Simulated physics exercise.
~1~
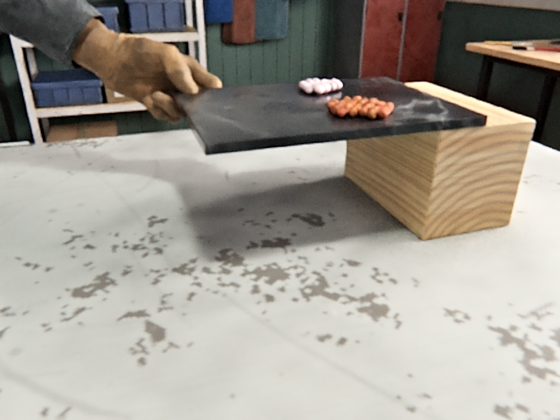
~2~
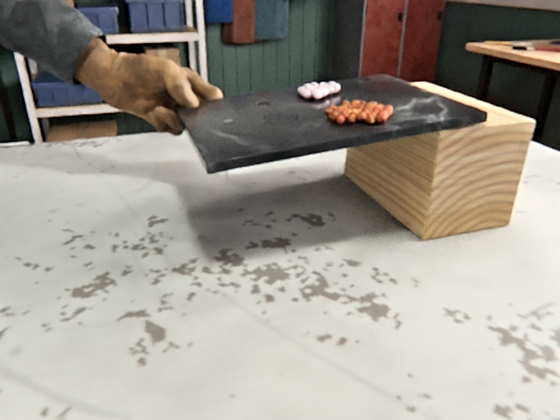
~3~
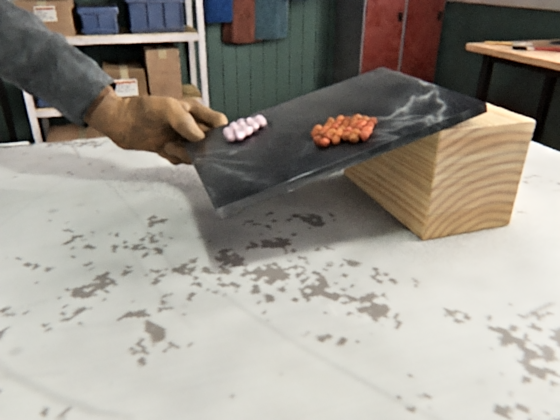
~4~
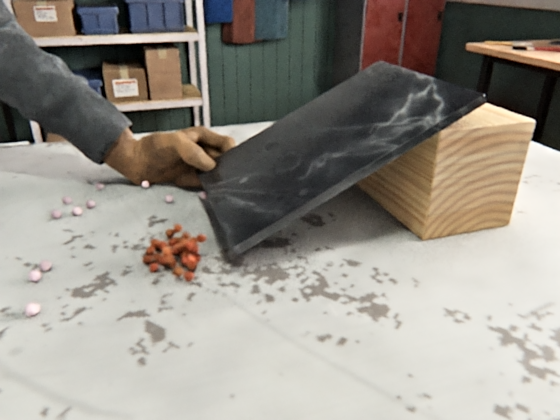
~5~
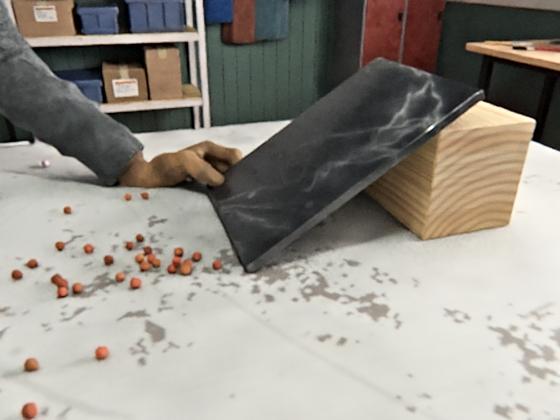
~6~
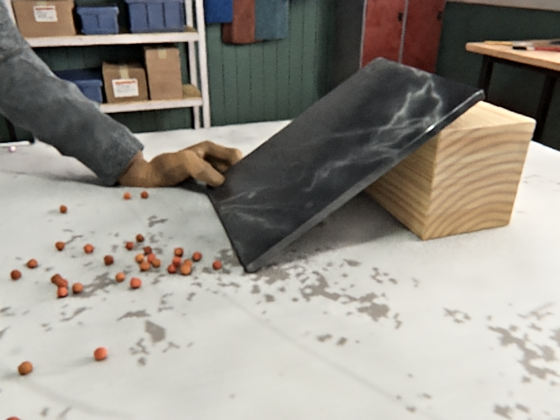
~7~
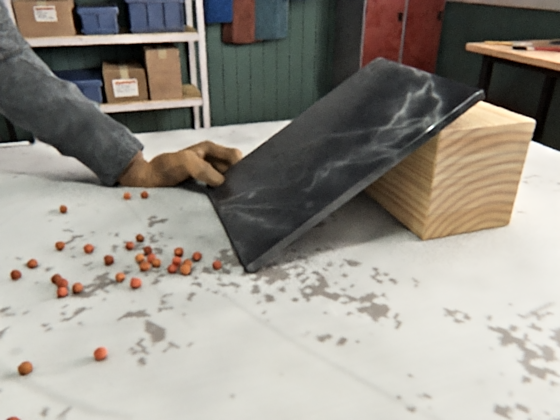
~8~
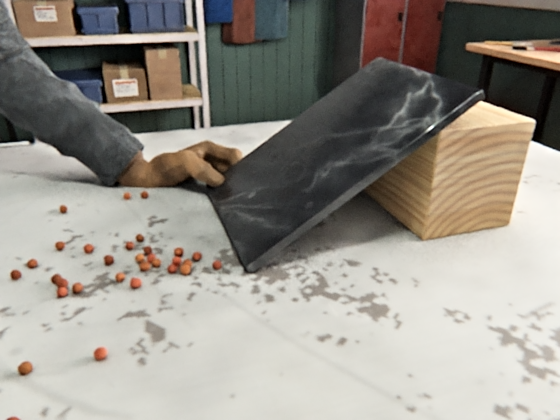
In a workshop with shelves of boxes and bins behind, a still view looks across a worn pale counter. A hand at the left holds up one end of a dark, marbled board whose other end rests on a wooden block, with small pale pink balls and orange-red balls grouped on top. As the hand lowers its end, the pink group slides left first and the orange one follows. Both spill off and scatter over the counter. The board comes to rest steeply sloped, the orange balls lie spread at the left, and the pink ones have gone from view.
